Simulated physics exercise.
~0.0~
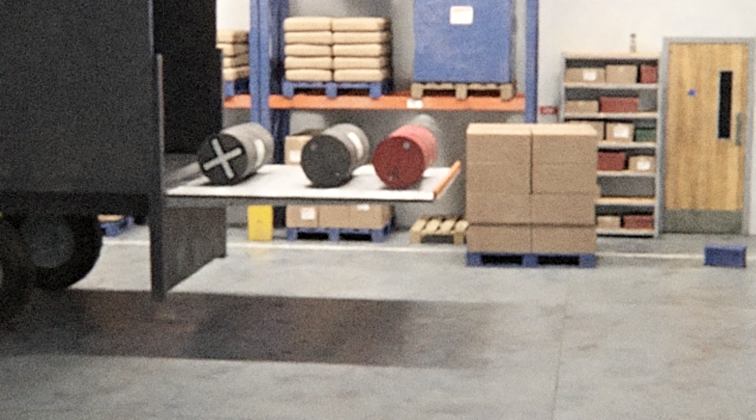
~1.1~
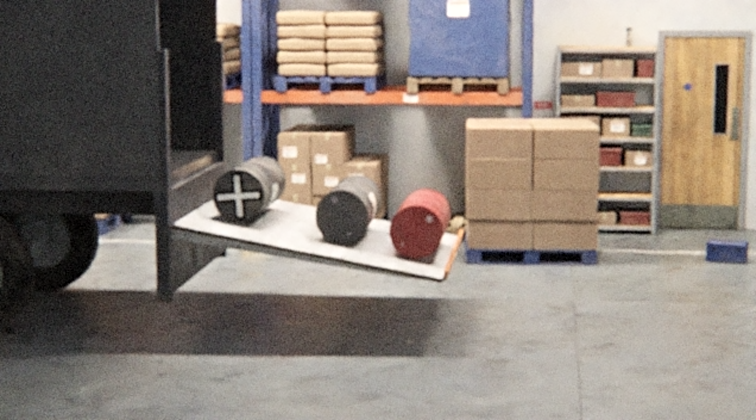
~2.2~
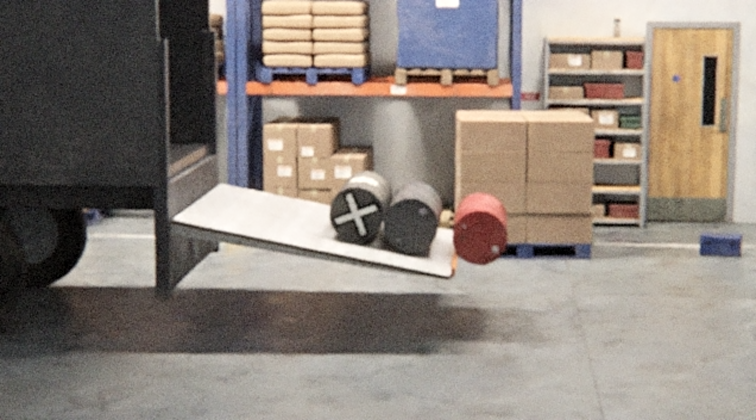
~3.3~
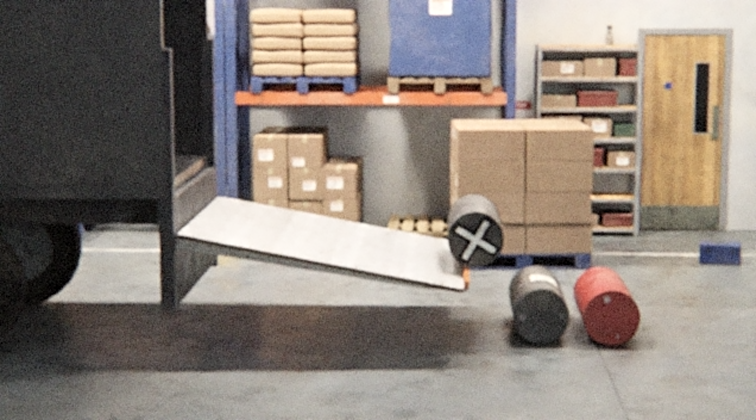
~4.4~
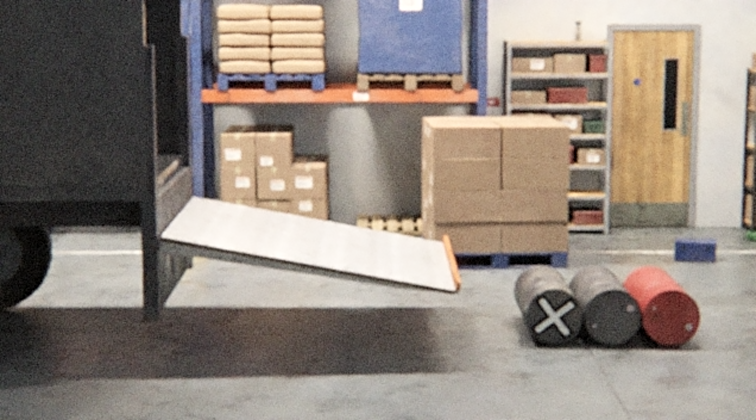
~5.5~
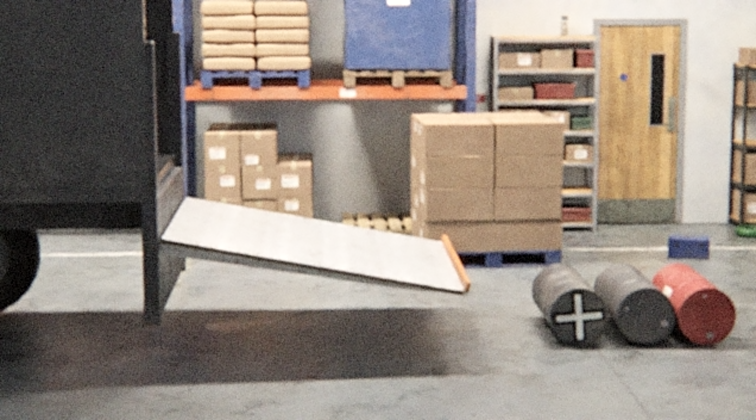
Three drums roll down a tilting lorry platform, drop off its end and settle on the floor.
